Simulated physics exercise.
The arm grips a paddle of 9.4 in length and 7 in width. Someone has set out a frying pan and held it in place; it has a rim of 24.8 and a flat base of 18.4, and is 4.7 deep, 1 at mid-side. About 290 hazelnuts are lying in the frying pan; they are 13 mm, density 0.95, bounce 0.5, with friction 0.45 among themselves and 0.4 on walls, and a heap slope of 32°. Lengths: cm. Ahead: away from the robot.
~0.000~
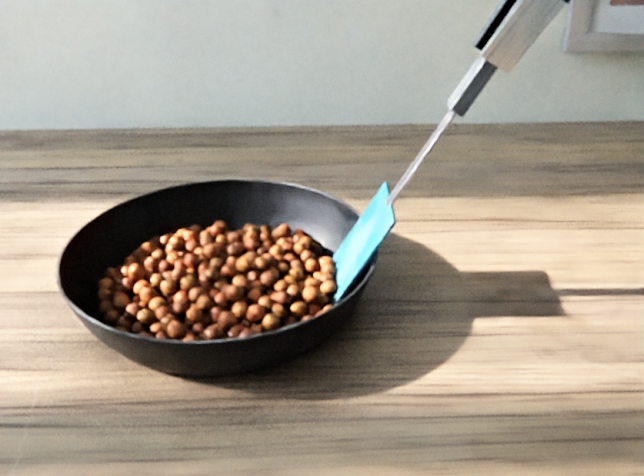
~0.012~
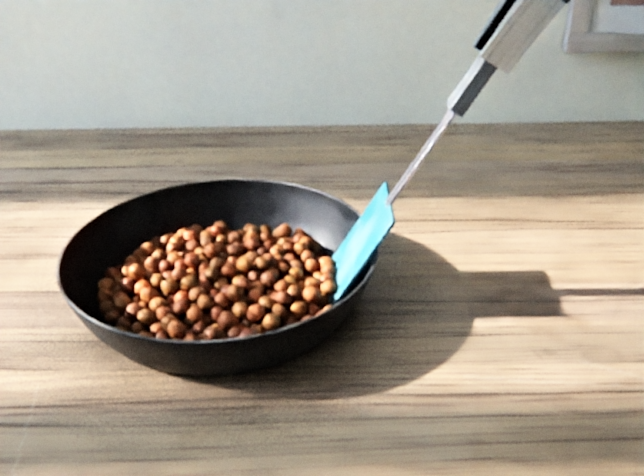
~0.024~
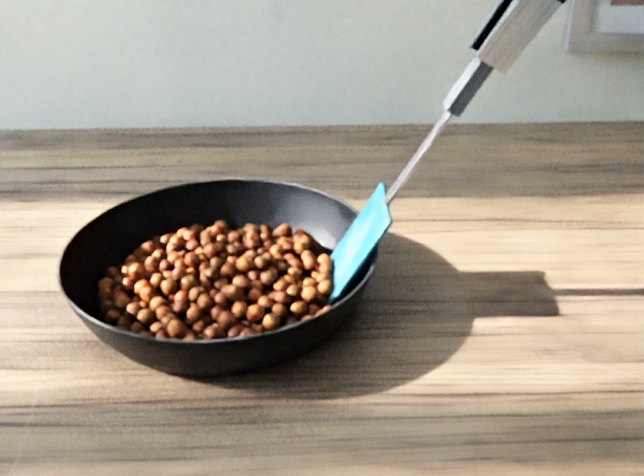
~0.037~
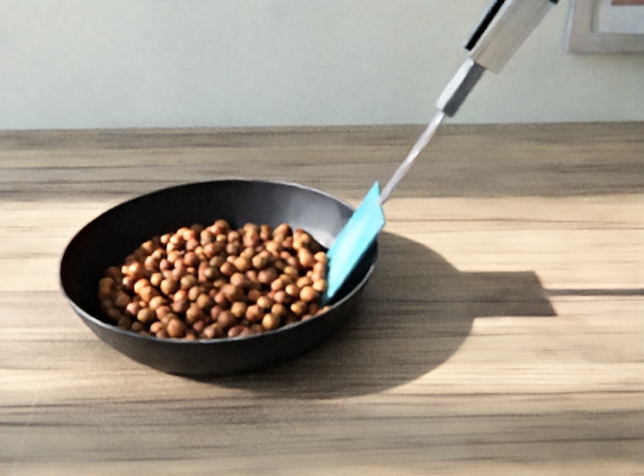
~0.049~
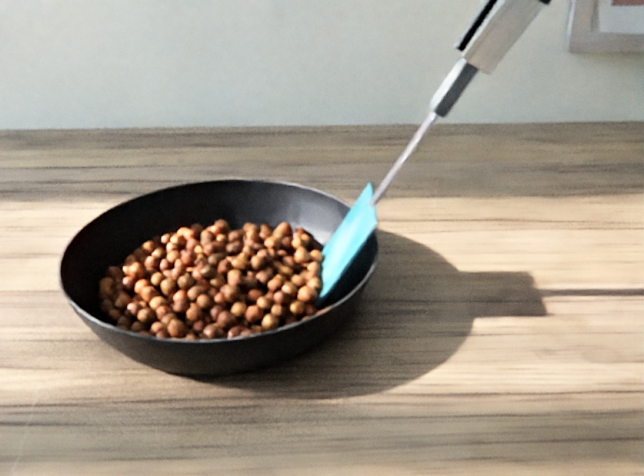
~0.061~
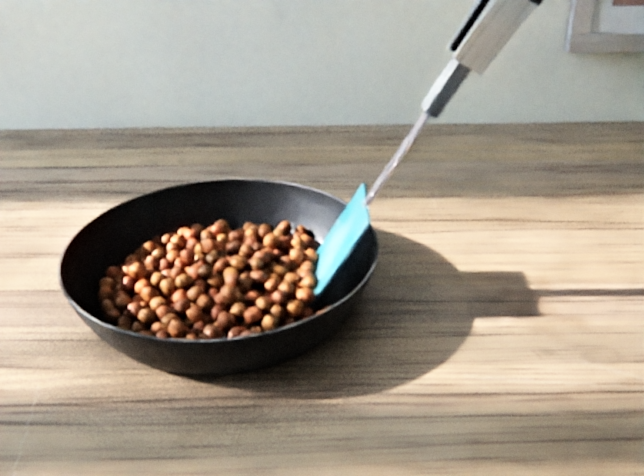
At first, a turquoise paddle on a robot's thin metal rod rests against the right inner side of a black frying pan heaped with hazelnuts on a wooden table. The paddle then slides slowly a short way left, nudging the nearest nuts slightly inward while the pan stays still.
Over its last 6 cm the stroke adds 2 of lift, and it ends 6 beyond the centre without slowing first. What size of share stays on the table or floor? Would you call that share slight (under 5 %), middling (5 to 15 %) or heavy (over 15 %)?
It is slight.
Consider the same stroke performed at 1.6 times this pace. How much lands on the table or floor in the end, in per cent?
That comes to some 0 per cent, roughly.
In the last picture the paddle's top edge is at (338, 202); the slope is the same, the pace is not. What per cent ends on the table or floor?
5 %.
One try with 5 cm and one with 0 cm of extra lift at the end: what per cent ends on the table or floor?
Roughly 0 % and then 0 %.
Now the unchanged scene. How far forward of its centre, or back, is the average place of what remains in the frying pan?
The balance point lies close to 3.5 cm ahead.
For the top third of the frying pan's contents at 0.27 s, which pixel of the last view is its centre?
Near (167, 270).
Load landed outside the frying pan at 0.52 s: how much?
Share at that moment: Roughly 0 %.
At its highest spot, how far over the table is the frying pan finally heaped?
Some 5.0 cm above the table.
After 0.16 s, sloping 59°, highest piece 4 above the table; 291 in the frying pan.
After 0.27 s, sloping 59°, highest piece 5 above the table; 291 in the frying pan.
After 0.52 s, sloping 59°, highest piece 5 above the table; 291 in the frying pan.
After 1.57 s, sloping 59°, highest piece 5 above the table; 291 in the frying pan.
In the end, 291 in the frying pan. That is 0 % on the table or floor.
